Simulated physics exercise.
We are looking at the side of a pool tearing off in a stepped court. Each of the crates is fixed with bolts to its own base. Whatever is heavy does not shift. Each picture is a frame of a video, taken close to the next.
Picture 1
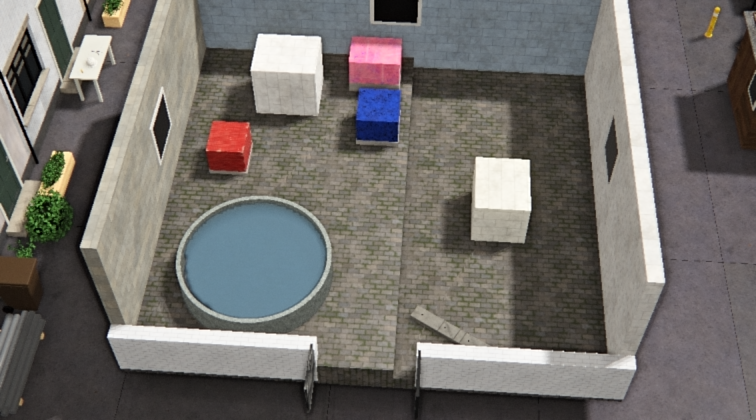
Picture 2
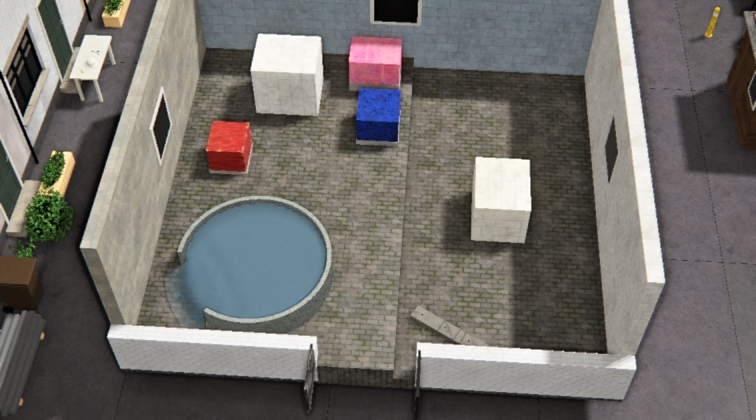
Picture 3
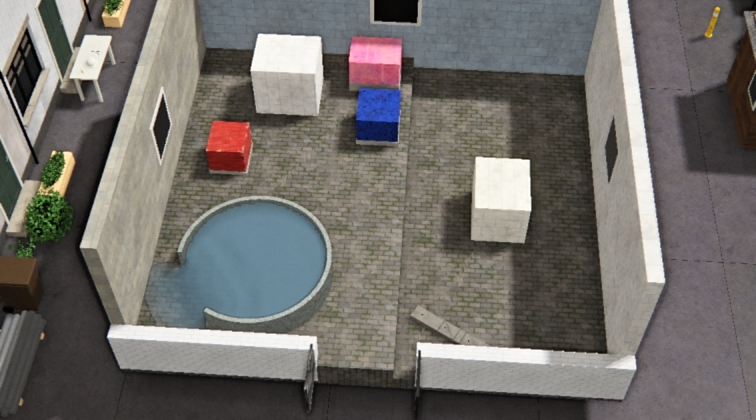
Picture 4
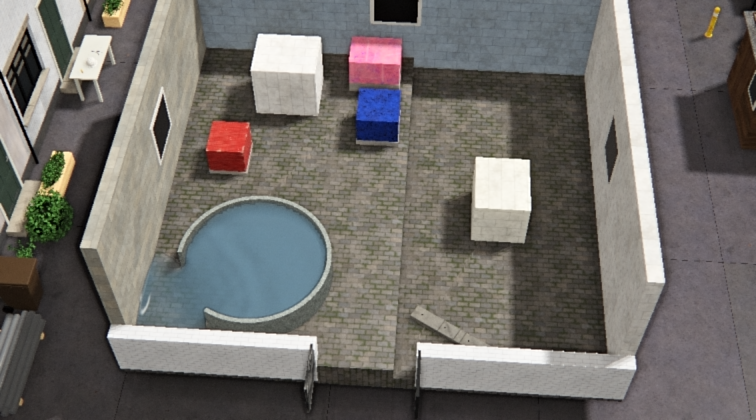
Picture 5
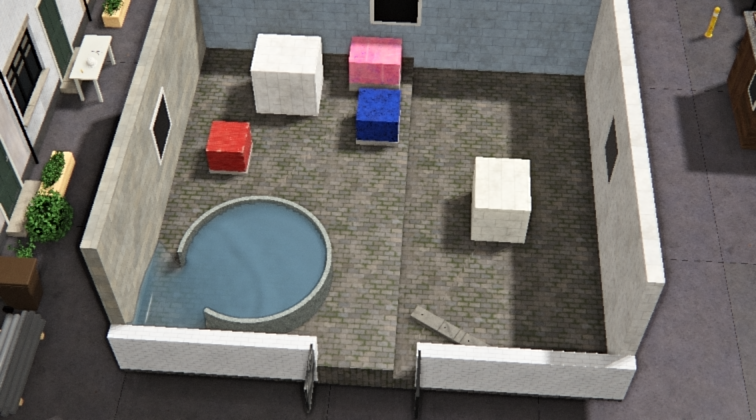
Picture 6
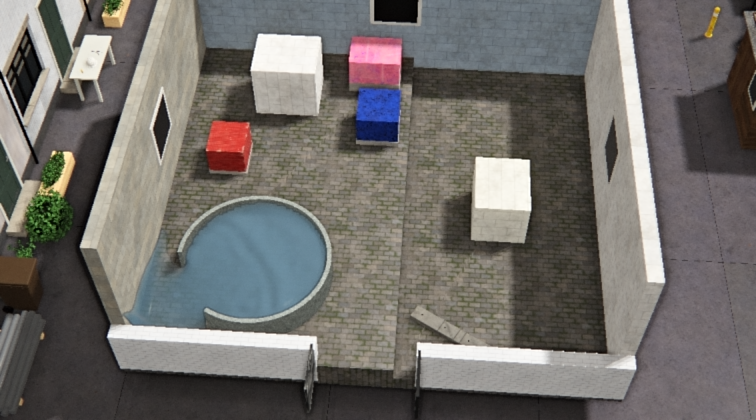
Round pool in a walled brick courtyard losing part of its left side, water spilling out through the gap and spreading beside the wall.
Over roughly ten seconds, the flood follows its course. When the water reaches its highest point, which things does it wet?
The blue crate is safe from the water; the red crate is caught by the water; the pink crate is safe from the water.
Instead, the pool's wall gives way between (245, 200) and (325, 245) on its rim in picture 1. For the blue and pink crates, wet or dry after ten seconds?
In that case the blue one is flooded and the pink one is never flooded.
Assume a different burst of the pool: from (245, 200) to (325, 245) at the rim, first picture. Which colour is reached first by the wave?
Answer: The red one.
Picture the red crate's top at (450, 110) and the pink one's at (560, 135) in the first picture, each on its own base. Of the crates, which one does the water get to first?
I'd say it is the crate marked blue.
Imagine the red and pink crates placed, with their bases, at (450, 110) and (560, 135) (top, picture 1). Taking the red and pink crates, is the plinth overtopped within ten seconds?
Ten seconds on, the red crate is still clear, but the pink crate is still clear.
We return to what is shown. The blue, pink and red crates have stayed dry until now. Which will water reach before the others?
Simply the crate marked red.
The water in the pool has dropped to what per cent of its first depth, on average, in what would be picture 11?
By my count, 74 per cent.
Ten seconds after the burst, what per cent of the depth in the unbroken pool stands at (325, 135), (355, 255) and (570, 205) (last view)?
My figures are about 4, 2 and 0 percent.
A moment on, water covers 5 % of the floor; the blue crate not reached, the red crate not reached, the pink crate not reached.
Next, water covers 10 % of the floor; the blue crate not reached, the red crate water round its plinth, the pink crate not reached.
Then, water covers 30 % of the floor; the blue crate not reached, the red crate water round its plinth, the pink crate not reached.
Later, water covers 45 % of the floor; the blue crate water round its plinth, the red crate water round its plinth, the pink crate water round its plinth.
In the end, water covers 65 % of the floor; the blue crate stayed above the water, the red crate was topped, the pink crate stayed above the water.
